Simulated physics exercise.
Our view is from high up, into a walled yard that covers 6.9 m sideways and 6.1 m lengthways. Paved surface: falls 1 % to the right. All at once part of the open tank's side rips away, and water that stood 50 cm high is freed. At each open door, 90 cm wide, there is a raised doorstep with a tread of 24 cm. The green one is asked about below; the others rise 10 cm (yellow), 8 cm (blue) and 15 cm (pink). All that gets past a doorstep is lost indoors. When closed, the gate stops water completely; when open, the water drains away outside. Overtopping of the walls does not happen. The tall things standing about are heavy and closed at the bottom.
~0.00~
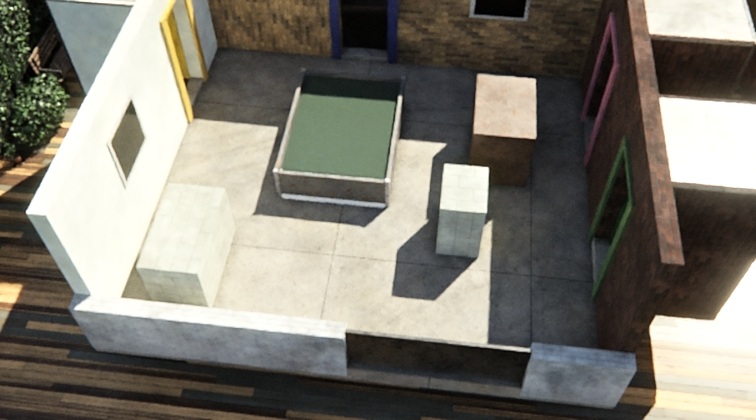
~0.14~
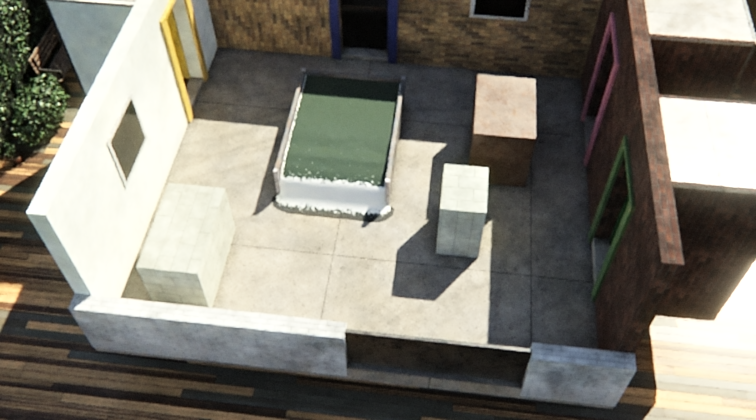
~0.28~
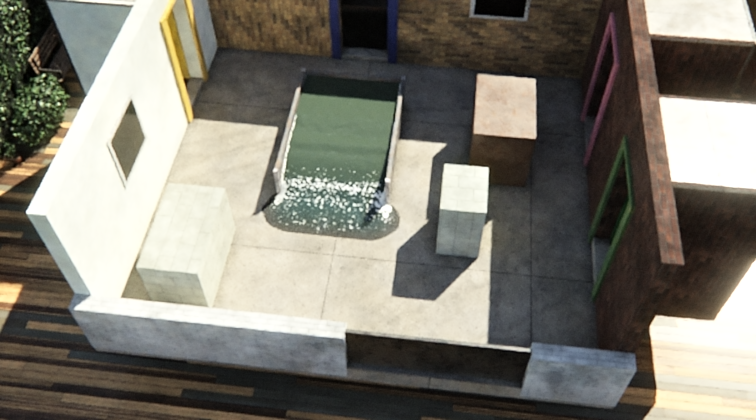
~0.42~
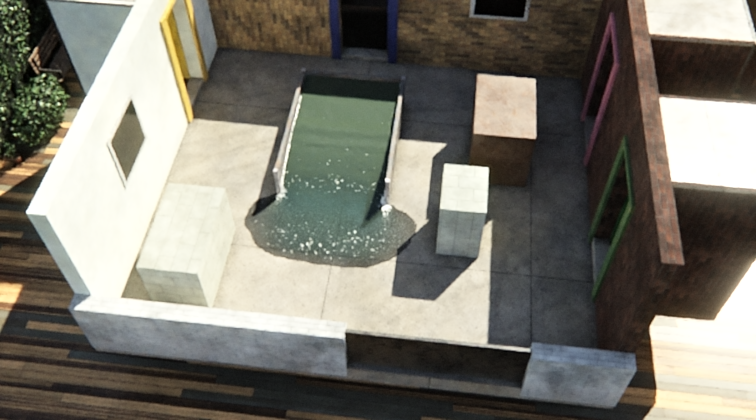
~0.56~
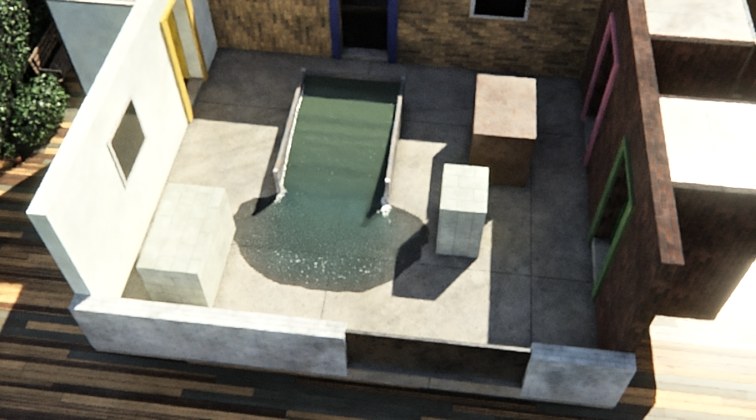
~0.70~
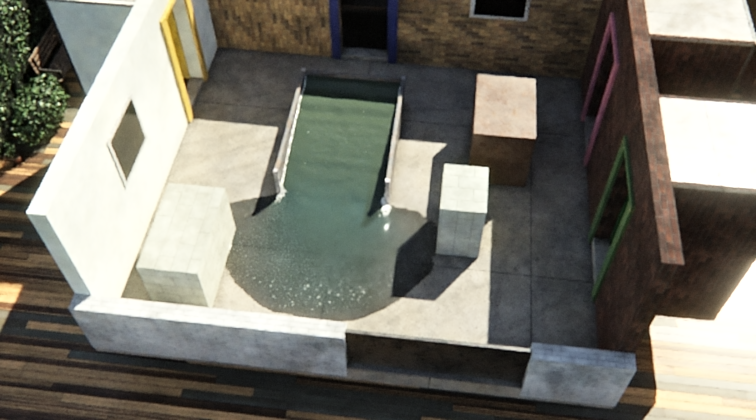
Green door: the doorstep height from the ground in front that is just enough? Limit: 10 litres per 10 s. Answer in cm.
11 cm.
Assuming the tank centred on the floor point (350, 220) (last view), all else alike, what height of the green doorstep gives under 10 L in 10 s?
I'd put it at close to 11.0 cm.
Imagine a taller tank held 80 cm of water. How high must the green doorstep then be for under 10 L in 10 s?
A step of about 18 cm does it.
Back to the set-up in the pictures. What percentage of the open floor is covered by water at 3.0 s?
The wet part is about 35 per cent.
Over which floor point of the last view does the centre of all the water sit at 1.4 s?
The water is centred near (338, 189).
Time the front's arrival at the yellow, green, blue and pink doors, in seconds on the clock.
For yellow it's 5.0 s, for green 3.2 s, for blue 7.0 s, and for pink 4.5 s.
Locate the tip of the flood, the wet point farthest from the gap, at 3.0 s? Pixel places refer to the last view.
Close to pixel (597, 380).
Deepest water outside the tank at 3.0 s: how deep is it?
30 cm.
After 1.4 s water covers 25 % of the floor, deepest (28 cm) near (310, 347); it has not reached the green door.
After 3.0 s water covers 35 % of the floor, deepest (30 cm) near (597, 380); it has not reached the green door.
After 10.0 s water covers 100 % of the floor, deepest (13 cm) near (580, 97); 8 cm at the green door, 0 litres in over its 17 cm doorstep.
At the green door as built, the water arrived by 3.3 s and peaked near 14 cm at 6.6 s.
With a doorstep of 9.5 cm, 24 litres would have come in within the 10 s; with 13 cm, 2 litres. So under 10 litres takes about 11 cm.
